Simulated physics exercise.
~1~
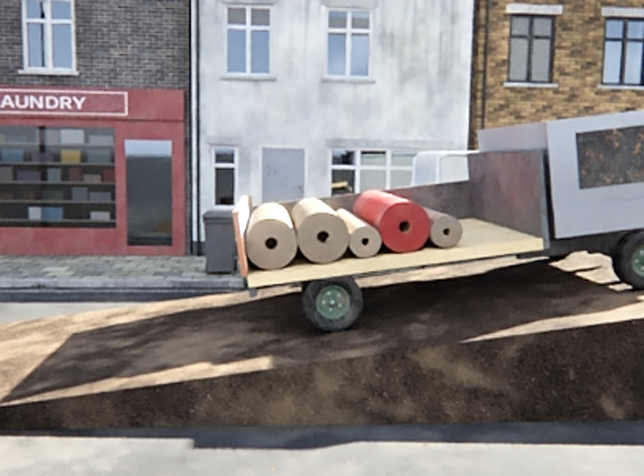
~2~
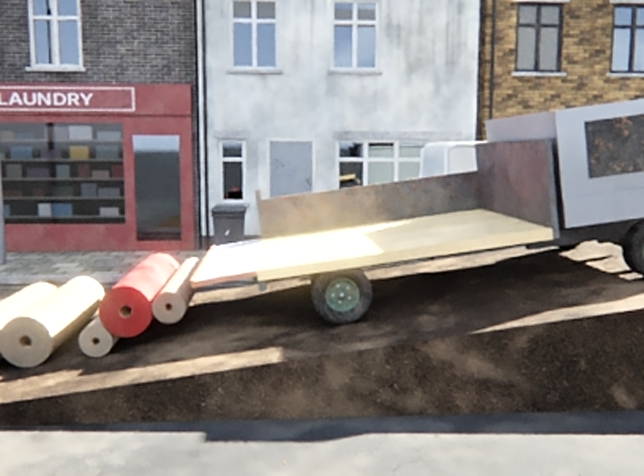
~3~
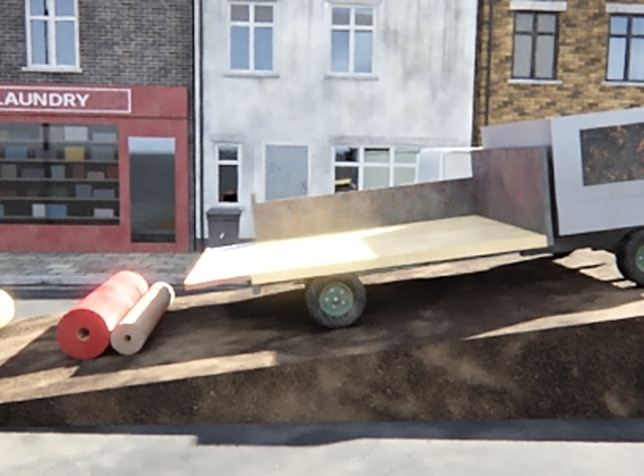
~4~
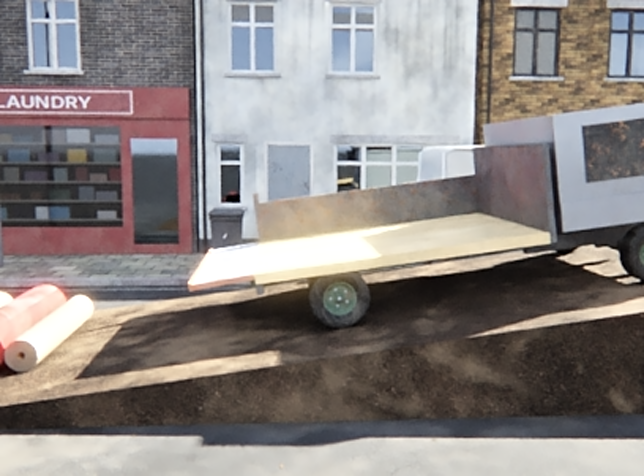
On a dirt slope in front of a laundry and a pale, weathered building, a pick-up stands with its open bed tilted down to the left. Five rolls, one of them red and the rest beige or brownish, lie side by side on the bed. The tailgate drops open, and the rolls go off the back onto the ground. The red roll and a slim pale one beside it trail the others, rolling away down the slope to the left. At the end the bed is empty, and the red roll is on the ground at the left edge, partly out of view.
